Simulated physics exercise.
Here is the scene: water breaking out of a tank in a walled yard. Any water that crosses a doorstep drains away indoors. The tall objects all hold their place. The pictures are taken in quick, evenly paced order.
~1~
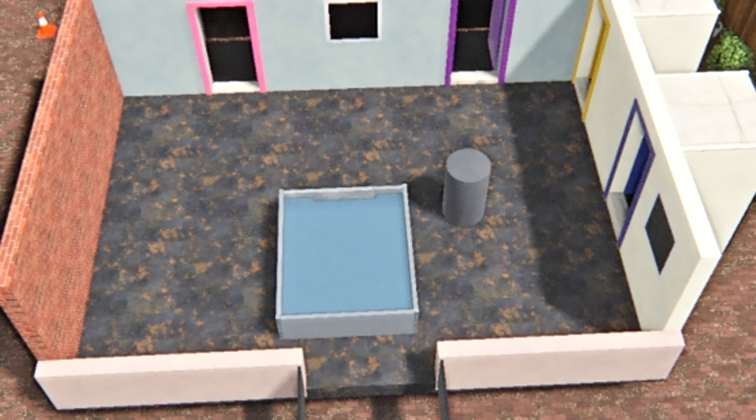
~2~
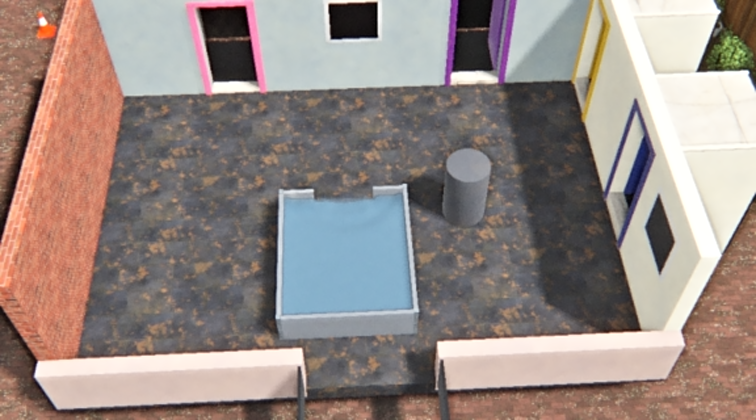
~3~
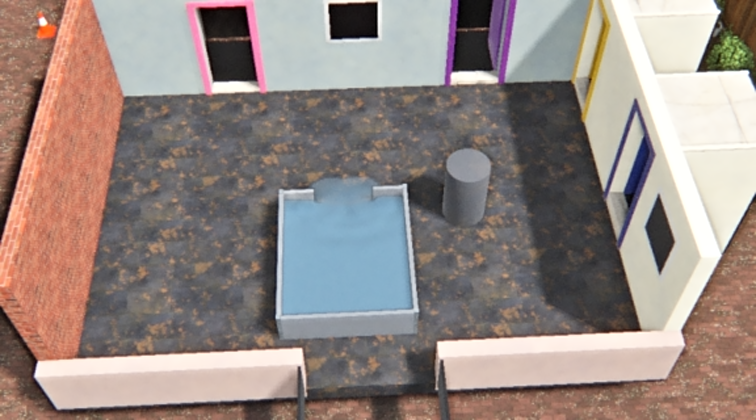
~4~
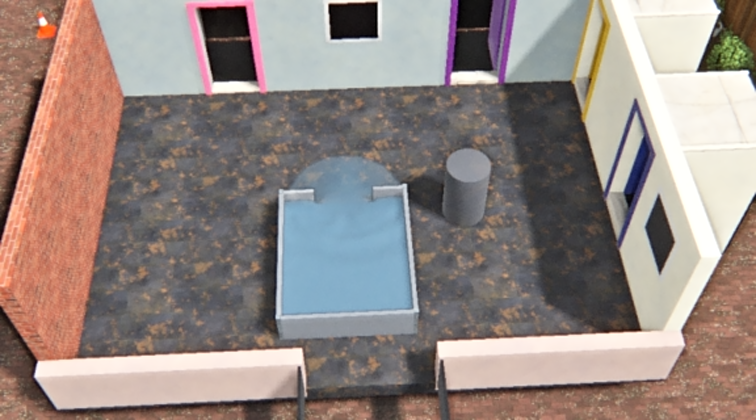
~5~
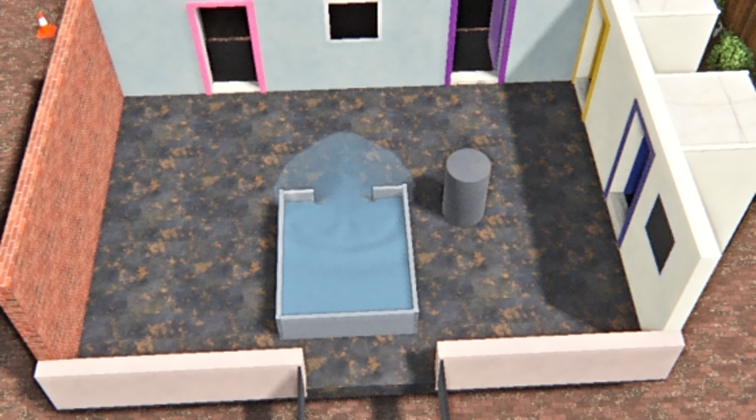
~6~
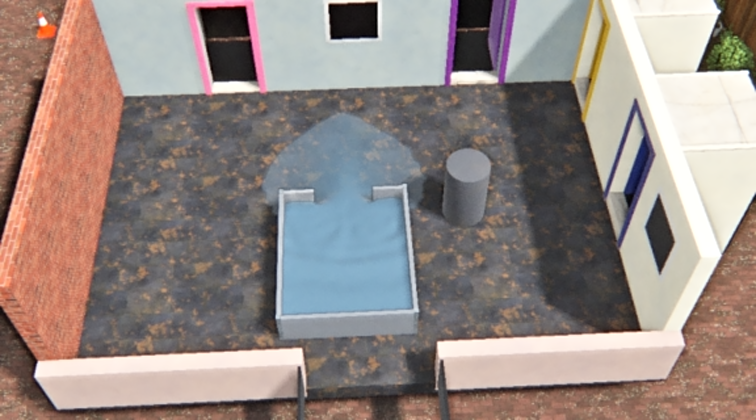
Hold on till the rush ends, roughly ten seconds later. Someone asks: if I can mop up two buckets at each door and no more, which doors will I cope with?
The purple door: You will cope; the yellow door: You will cope; the pink door: Too much for you; the blue door: You will cope.
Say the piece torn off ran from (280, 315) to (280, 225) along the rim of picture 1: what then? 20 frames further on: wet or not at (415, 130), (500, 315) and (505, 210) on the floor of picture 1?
One by one: Unsoaked; unsoaked; unsoaked.
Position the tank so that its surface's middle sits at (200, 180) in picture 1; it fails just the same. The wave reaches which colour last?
Final one: The blue door.
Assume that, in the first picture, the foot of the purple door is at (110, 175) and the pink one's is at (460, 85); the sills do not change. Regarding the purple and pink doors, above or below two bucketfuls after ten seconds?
Door by door: Purple is spared, pink is swamped.
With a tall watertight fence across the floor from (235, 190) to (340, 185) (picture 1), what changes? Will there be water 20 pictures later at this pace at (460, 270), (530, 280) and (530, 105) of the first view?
Log, spots one to three: Spared; spared; swamped.
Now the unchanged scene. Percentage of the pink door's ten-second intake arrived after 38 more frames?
Share by then: 85 in a hundred.
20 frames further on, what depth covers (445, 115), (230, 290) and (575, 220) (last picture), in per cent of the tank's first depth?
First 10, next 0, last 0 in a hundred.
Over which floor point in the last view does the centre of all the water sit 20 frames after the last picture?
The water centres close to (348, 201).
A moment on, water covers 15 % of the floor; the purple door not reached, the yellow door not reached, the pink door not reached, the blue door not reached.
Next, water covers 25 % of the floor; the purple door wet at the sill, nothing in, the yellow door not reached, the pink door under two buckets in, the blue door not reached.
Then, water covers 30 % of the floor; the purple door wet at the sill, nothing in, the yellow door wet at the sill, nothing in, the pink door over two buckets in, the blue door not reached.
Later, water covers 55 % of the floor; the purple door under two buckets in, the yellow door under two buckets in, the pink door over two buckets in, the blue door wet at the sill, nothing in.
In the end, water covers 90 % of the floor; the purple door under two buckets in, the yellow door under two buckets in, the pink door over two buckets in, the blue door wet at the sill, nothing in.
